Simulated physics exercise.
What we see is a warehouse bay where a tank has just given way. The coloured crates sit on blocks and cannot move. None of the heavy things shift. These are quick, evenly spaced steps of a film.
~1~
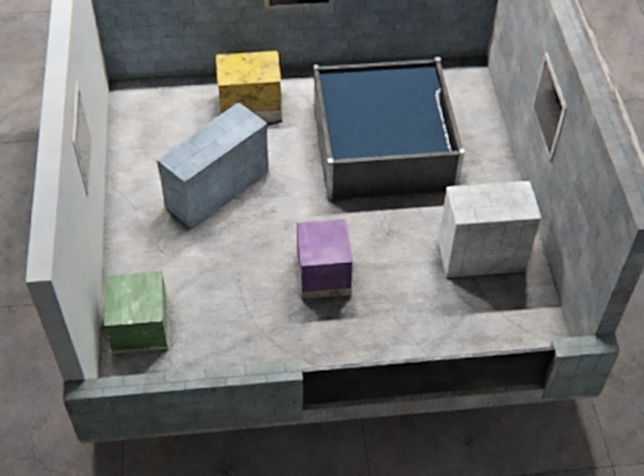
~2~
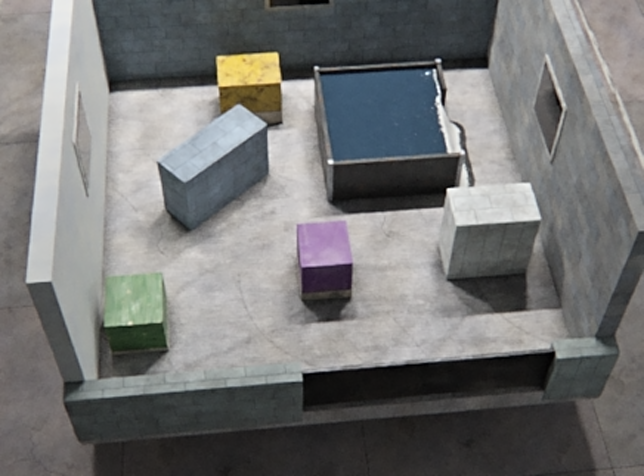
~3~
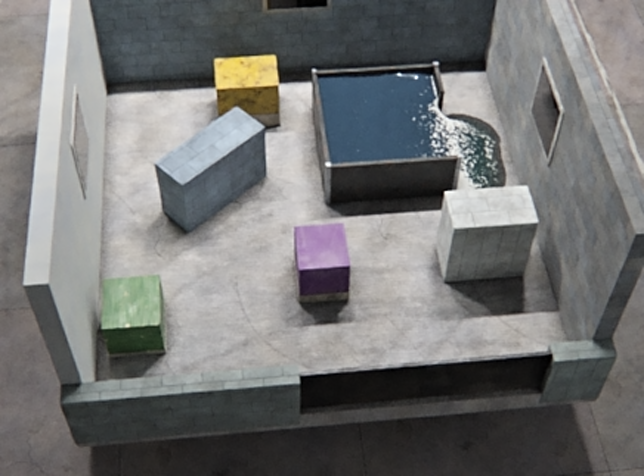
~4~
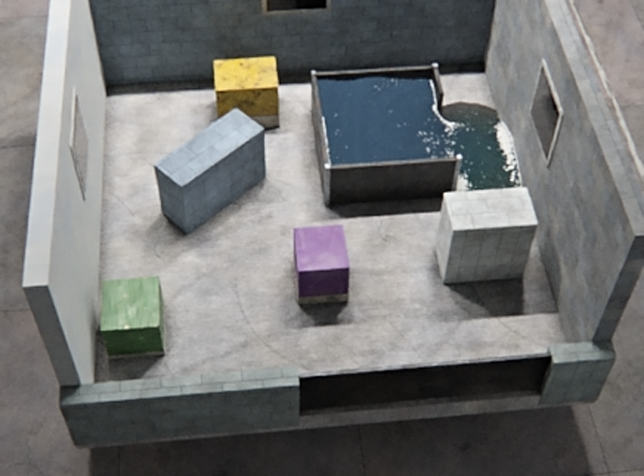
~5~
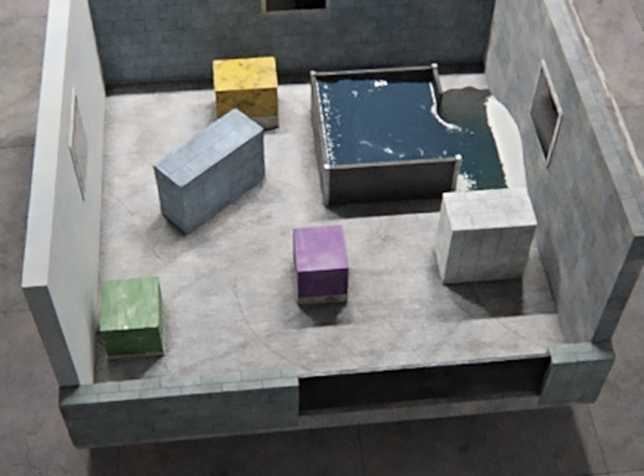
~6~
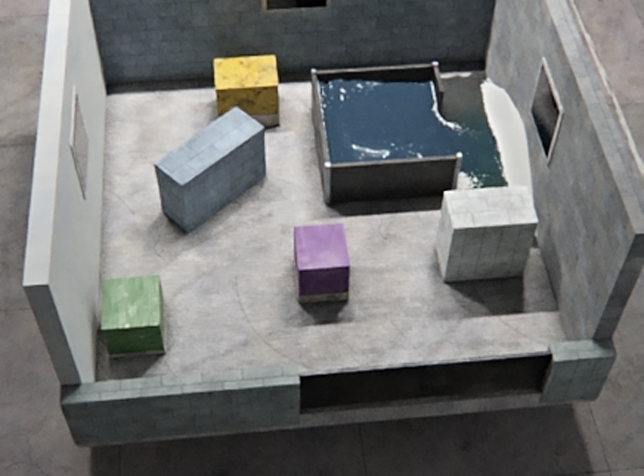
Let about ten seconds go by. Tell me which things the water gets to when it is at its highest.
In order: The yellow crate stays above the water; the purple crate stays above the water; the green crate is not above the water.
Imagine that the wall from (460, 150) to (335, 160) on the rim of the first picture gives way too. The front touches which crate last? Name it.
It's the yellow one.
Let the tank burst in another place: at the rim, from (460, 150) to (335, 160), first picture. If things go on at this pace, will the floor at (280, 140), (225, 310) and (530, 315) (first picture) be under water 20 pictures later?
Going through them in turn: Still unsoaked, then reached by the flood, then reached by the flood.
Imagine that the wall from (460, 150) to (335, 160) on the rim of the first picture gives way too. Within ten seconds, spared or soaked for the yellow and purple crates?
My reading: Yellow stays untouched, purple gets drenched.
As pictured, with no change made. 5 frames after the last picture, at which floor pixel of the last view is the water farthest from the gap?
My guess would be about (568, 347).
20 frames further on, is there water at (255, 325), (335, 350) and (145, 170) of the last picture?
Taking the three spots one by one, I'd call them drenched, drenched and clear.
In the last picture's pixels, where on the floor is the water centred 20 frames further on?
Roughly (404, 175).
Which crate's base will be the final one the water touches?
The green one, I reckon.
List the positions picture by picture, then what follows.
In the first frame, still water in the tank at (386, 113).
In the second frame, the front is at a hidden place, out from the gap at (447, 147).
In the third frame, water pours out at (444, 150) and has run to (485, 127).
In the fourth frame, the front is at (497, 116), out from the gap at (443, 152).
In the fifth frame, water pours out at (443, 153) and has run to (489, 94).
In the sixth frame, the front is at (536, 244), out from the gap at (444, 151).
A moment on, water covers 15 % of the floor; the yellow crate not reached, the purple crate not reached, the green crate not reached.
Next, water covers 35 % of the floor; the yellow crate water round its plinth, the purple crate water round its plinth, the green crate not reached.
Then, water covers 70 % of the floor; the yellow crate water round its plinth, the purple crate water round its plinth, the green crate not reached.
Later, water covers 95 % of the floor; the yellow crate water round its plinth, the purple crate water round its plinth, the green crate water round its plinth.
In the end, water covers 100 % of the floor; the yellow crate stayed above the water, the purple crate stayed above the water, the green crate was topped.
